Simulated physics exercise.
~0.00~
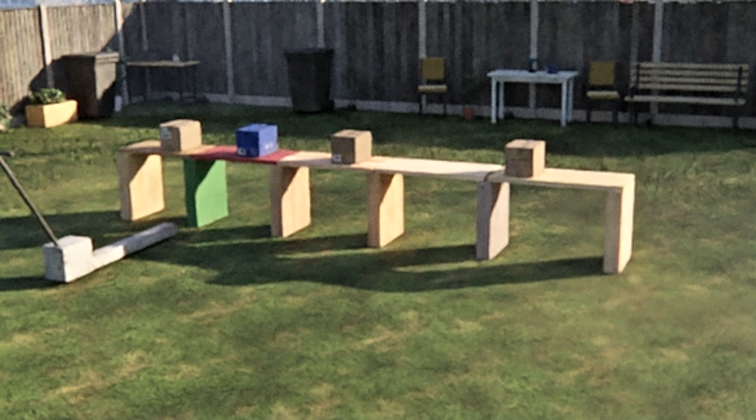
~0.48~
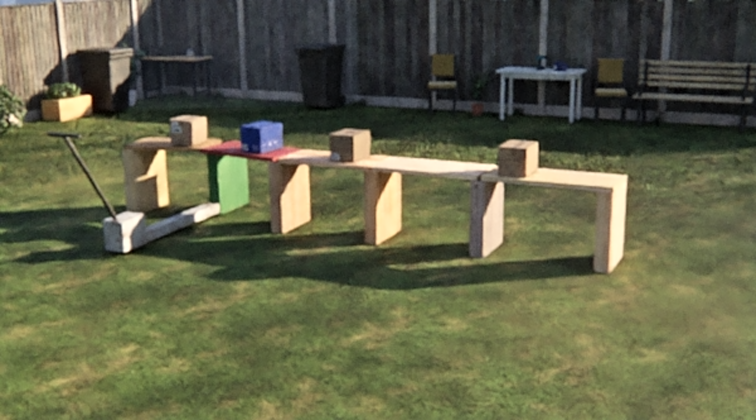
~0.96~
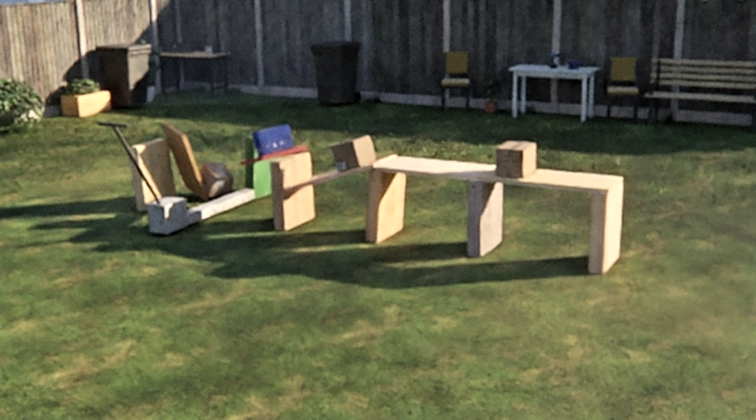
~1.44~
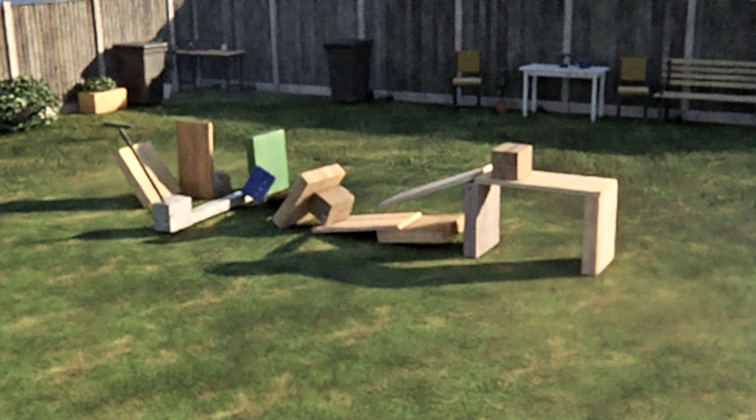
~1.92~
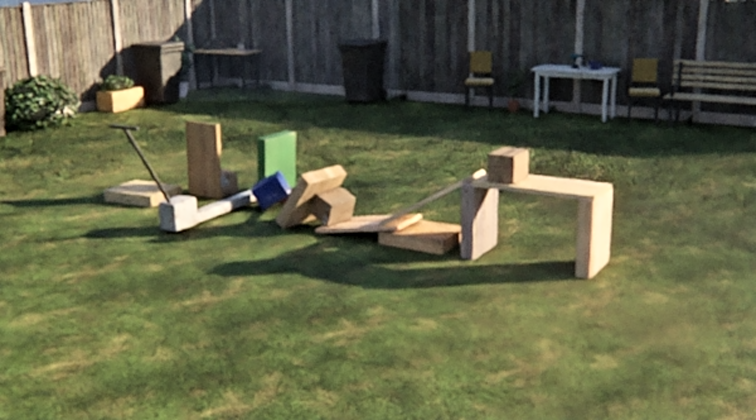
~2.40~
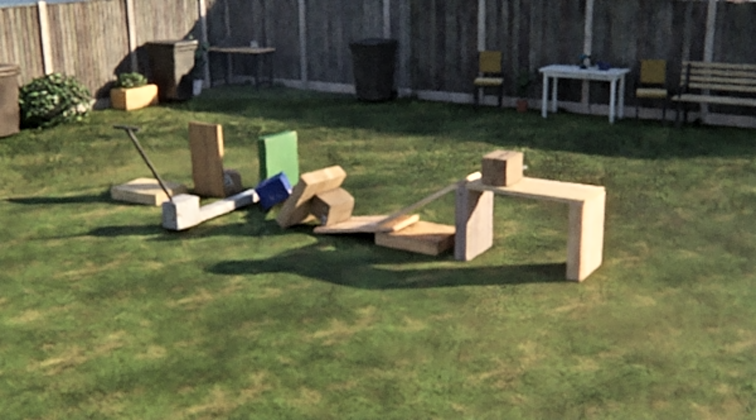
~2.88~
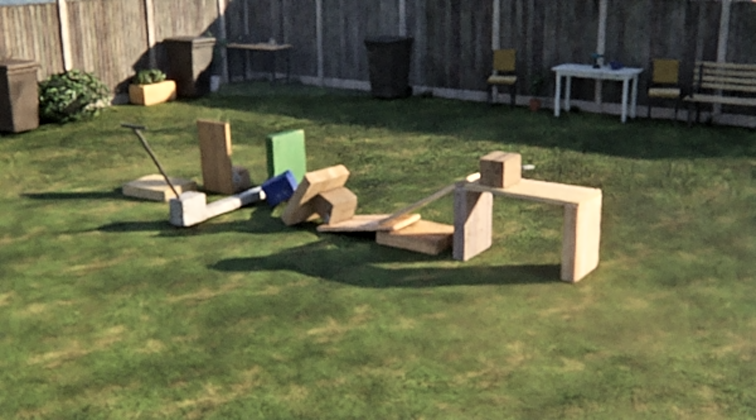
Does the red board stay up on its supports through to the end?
No, the red board comes down, and the green upright is left standing with nothing on top of it.
